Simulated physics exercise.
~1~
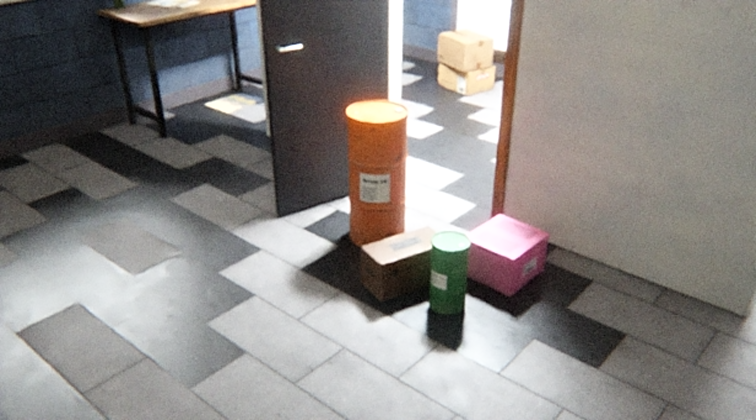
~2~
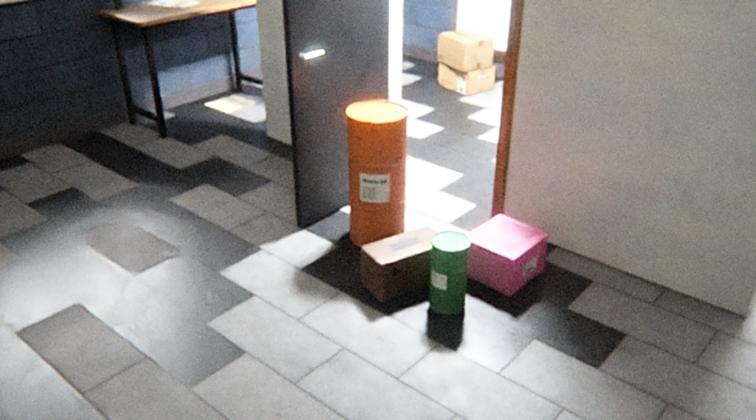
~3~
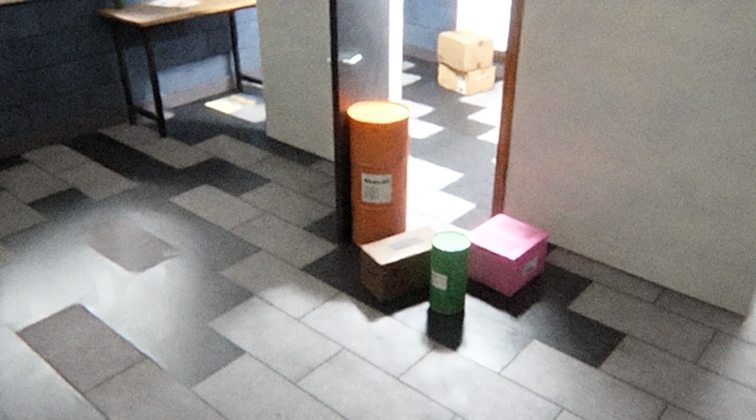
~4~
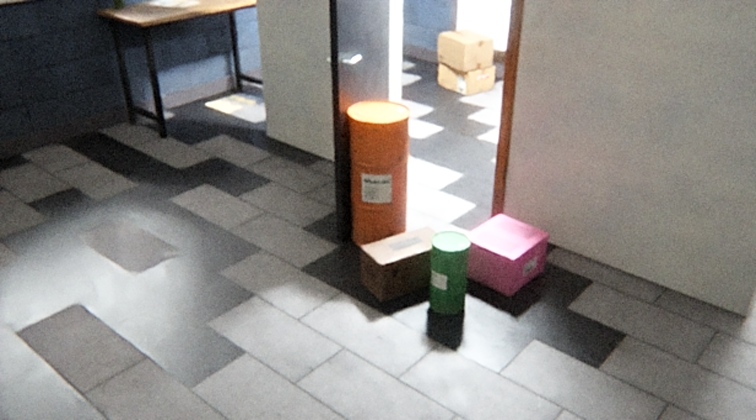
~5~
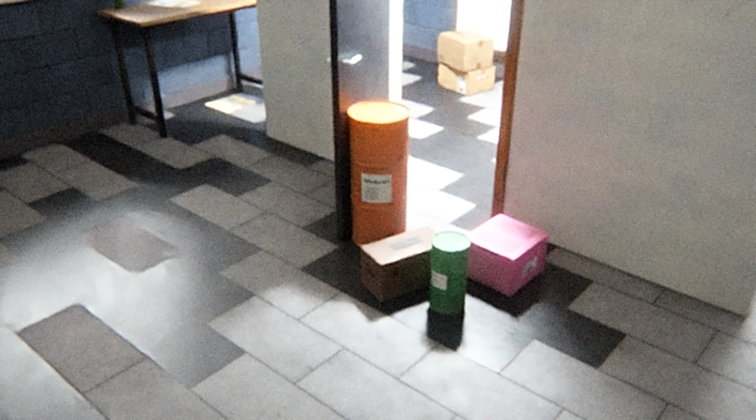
In a room with a grey tiled floor, an open dark door swung partway toward its frame and came to rest by a tall orange drum, while the drum, a brown box, a green canister and a pink box all stayed put in front of the doorway.
